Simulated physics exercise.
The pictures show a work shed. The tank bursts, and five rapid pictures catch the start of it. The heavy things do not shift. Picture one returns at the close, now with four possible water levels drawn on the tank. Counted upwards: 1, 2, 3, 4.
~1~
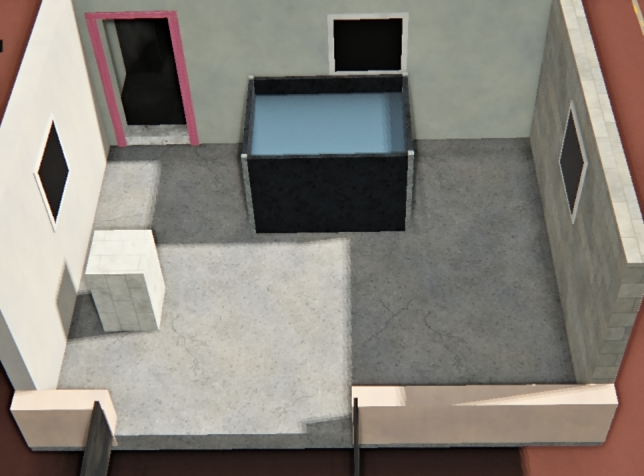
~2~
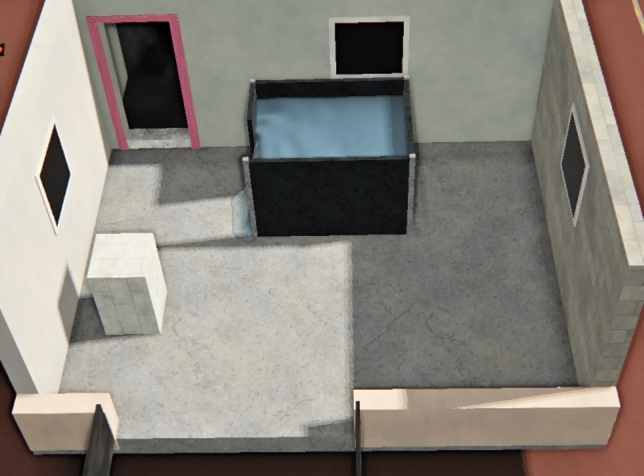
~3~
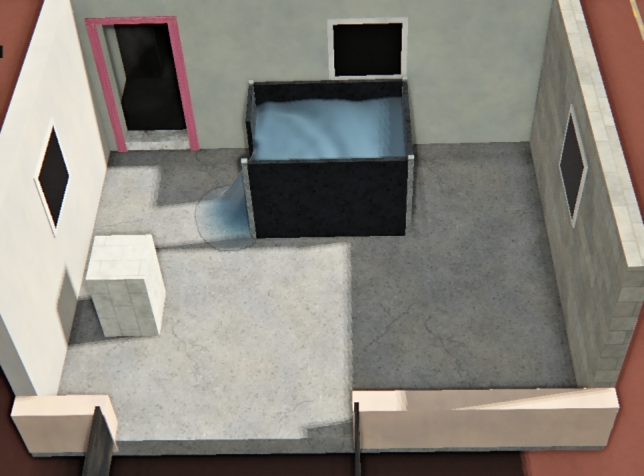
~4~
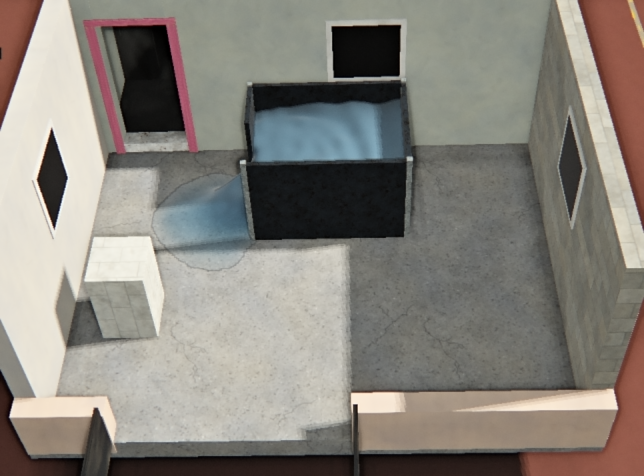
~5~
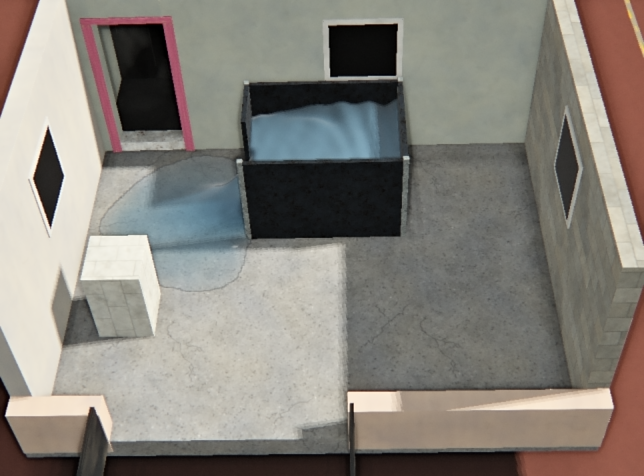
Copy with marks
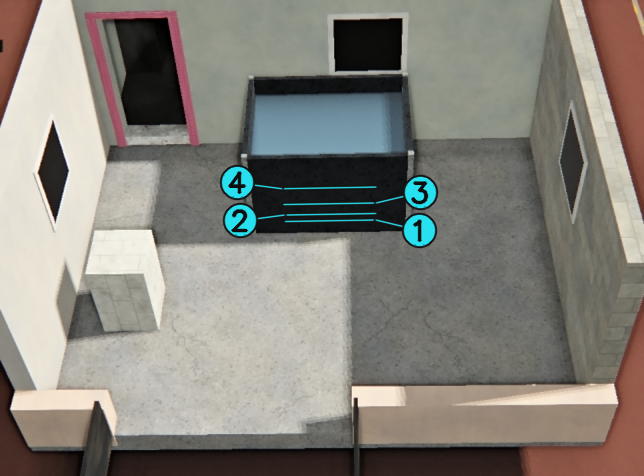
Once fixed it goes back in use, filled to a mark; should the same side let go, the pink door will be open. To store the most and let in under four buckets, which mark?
Level 3.
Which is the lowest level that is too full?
Level 4.
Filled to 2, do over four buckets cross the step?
No, not at all.
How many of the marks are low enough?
Three of the four.
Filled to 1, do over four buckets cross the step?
No.
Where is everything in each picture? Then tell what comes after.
In the first frame, water in the tank at rest, its middle at (328, 129); foot of the pink doorway at (159, 144); open gate at (229, 386).
In the second frame, front seen at (250, 238), 1 % of the ground wet.
In the third frame, front seen at (202, 207), 3 % of the ground wet.
In the fourth frame, front seen at (179, 198), 7 % of the ground wet.
In the fifth frame, front seen at (153, 176), 14 % of the ground wet.
On the marked copy, 1 at (330, 220); 2 at (330, 214); 3 at (329, 203); 4 at (329, 187); from the bottom up 1, 2, 3, 4.
For level 1, nothing gets over.
For level 2, nothing gets over.
For level 3, a bucket or two gets in.
For level 4, about 10 bucketfuls get in.
